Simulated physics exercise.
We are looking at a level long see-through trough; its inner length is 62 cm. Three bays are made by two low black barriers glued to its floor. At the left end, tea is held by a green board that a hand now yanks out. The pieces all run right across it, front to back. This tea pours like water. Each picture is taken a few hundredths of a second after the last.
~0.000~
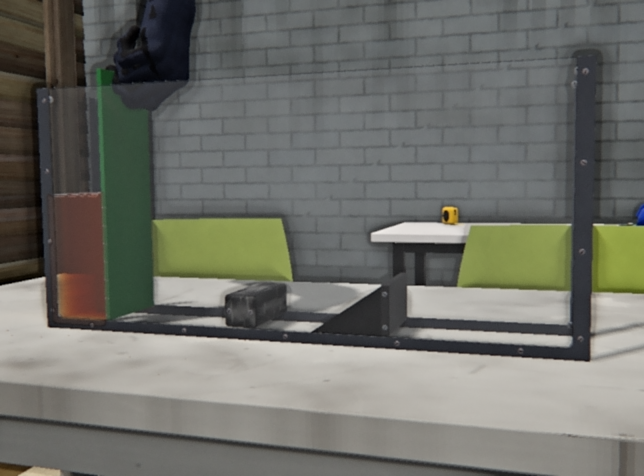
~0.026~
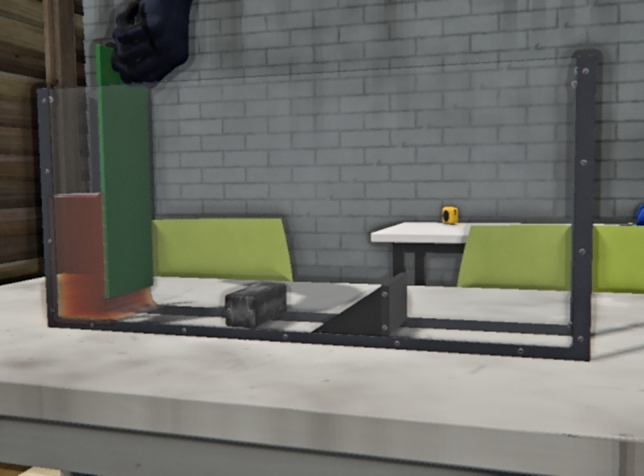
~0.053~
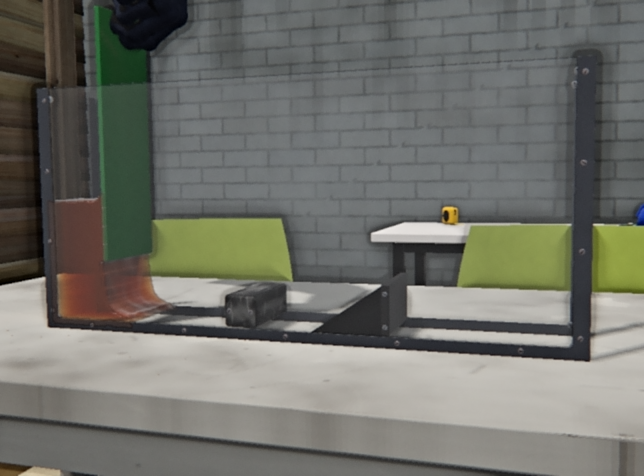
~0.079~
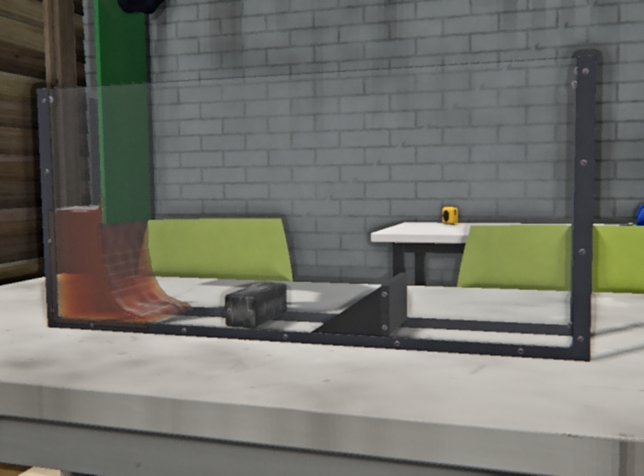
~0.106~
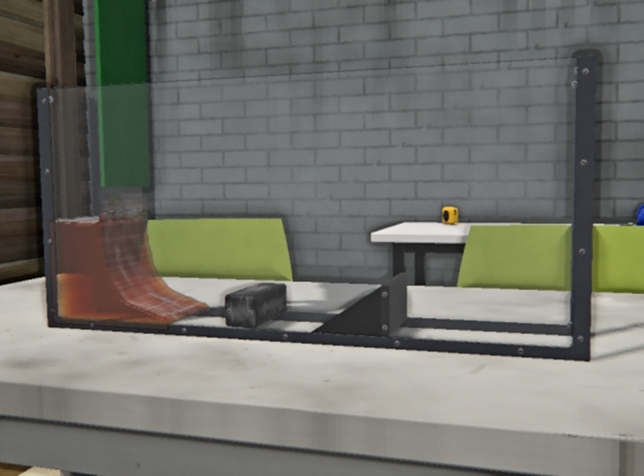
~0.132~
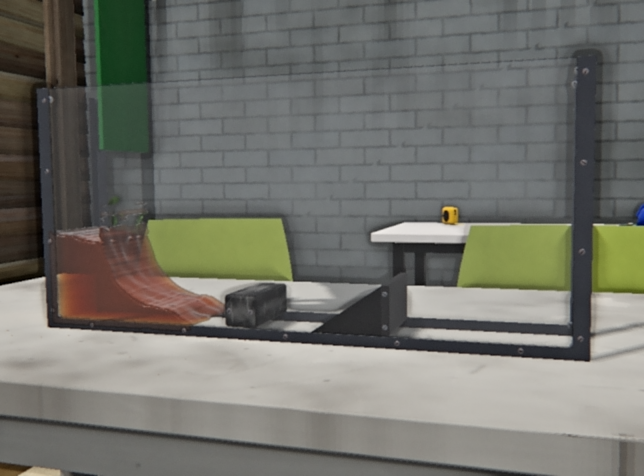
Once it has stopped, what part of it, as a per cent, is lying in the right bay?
The right bay has about 10 %.
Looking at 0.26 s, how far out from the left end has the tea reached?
It has got out to near 28 cm from the left end.
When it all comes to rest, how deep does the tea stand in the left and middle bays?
Depths in order: 2.5 cm, then 3.5 cm.
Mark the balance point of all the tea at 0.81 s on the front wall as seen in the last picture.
Around (219, 314).
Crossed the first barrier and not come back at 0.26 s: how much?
Roughly 10 %.
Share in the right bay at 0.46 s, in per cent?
About 2 percent.
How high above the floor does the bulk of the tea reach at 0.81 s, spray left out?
About 5.5 cm.
By 0.26 s 91 per cent is still short of the first barrier, 0 is over the second.
By 0.46 s 61 per cent is still short of the first barrier, 2 is over the second.
By 0.81 s 57 per cent is still short of the first barrier, 9 is over the second.
At rest it is 58 per cent left, 32 middle, 9 right.
